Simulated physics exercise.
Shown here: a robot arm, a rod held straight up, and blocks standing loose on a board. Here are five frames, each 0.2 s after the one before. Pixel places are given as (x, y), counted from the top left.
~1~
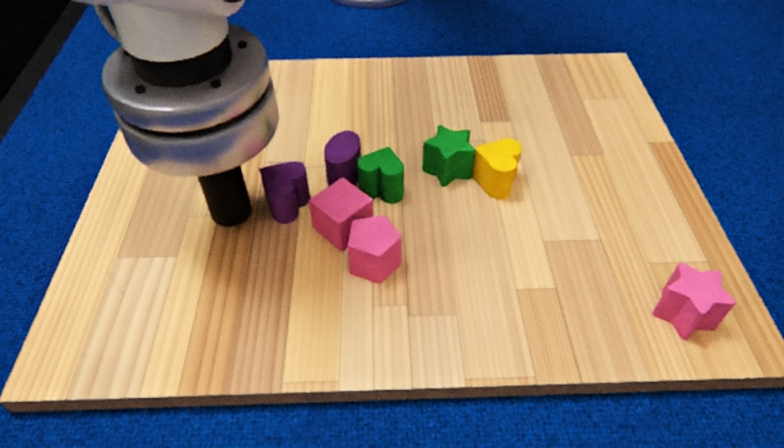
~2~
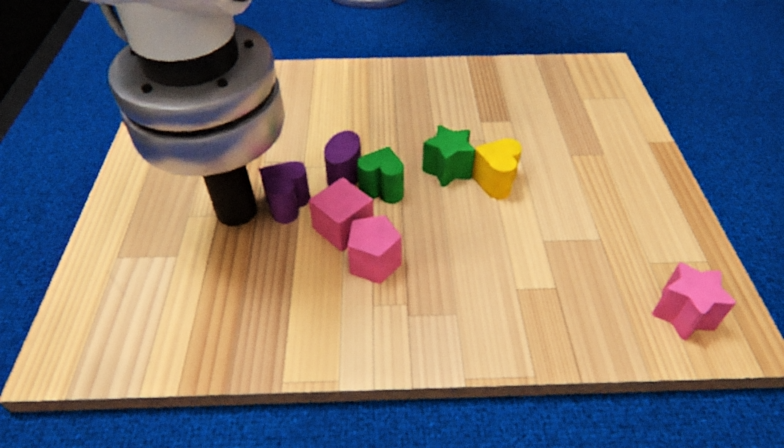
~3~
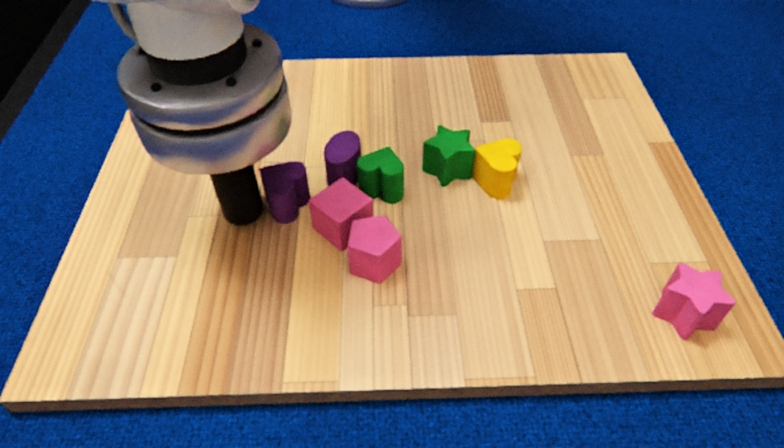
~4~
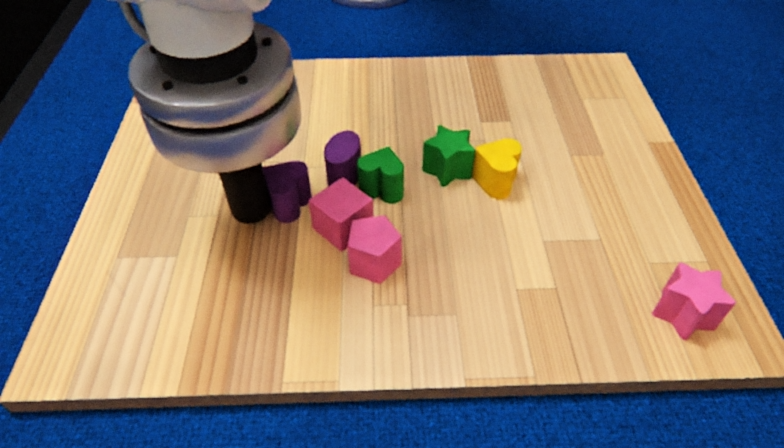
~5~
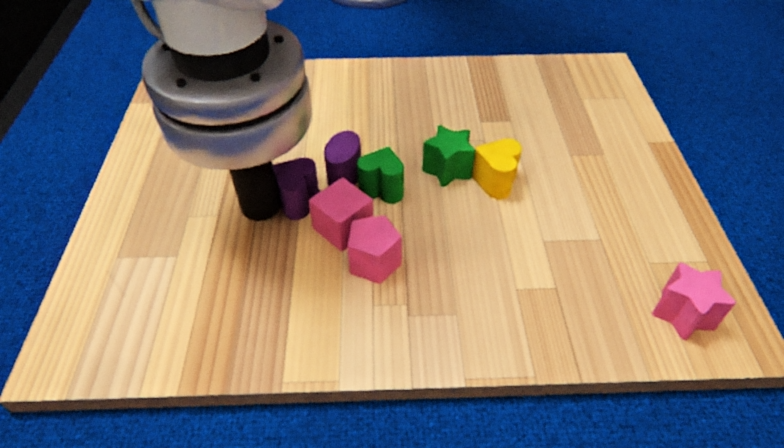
The clip shows a robot arm holding a dark upright rod over a wooden board scattered with coloured blocks. The rod moves slowly right until it meets the purple heart, then pushes it slightly right while the other blocks stay still.
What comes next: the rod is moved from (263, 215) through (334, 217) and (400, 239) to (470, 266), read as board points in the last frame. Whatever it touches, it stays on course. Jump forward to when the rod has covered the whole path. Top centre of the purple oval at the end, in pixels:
It is going to be at (360, 135).
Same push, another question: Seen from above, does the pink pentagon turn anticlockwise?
No, it doesn't check out.
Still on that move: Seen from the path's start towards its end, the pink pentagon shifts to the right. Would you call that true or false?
Verdict: True.
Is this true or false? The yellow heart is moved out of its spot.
That is false.
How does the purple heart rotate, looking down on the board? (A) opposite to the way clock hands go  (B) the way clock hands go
Correct choice: A.
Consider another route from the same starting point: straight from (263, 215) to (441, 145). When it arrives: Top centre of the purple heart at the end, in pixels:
Close to (482, 121).
On the path given first. One third of the way, rod (335, 210); purple heart (336, 161), turned 45° anticlockwise; pink four-sided block (369, 209); purple oval (360, 135), turned 15° anticlockwise; pink pentagon (391, 246).
Two thirds of the way, rod (401, 232); purple heart (336, 161), turned 45° anticlockwise; pink four-sided block (431, 241), turned 30° clockwise; purple oval (360, 135), turned 15° anticlockwise; pink pentagon (436, 287), turned 30° clockwise.
At the end, rod (471, 258); purple heart (336, 161), turned 45° anticlockwise; pink four-sided block (476, 277), turned 60° clockwise; purple oval (360, 135), turned 15° anticlockwise; pink pentagon (451, 321), turned 65° clockwise; yellow heart not moved.
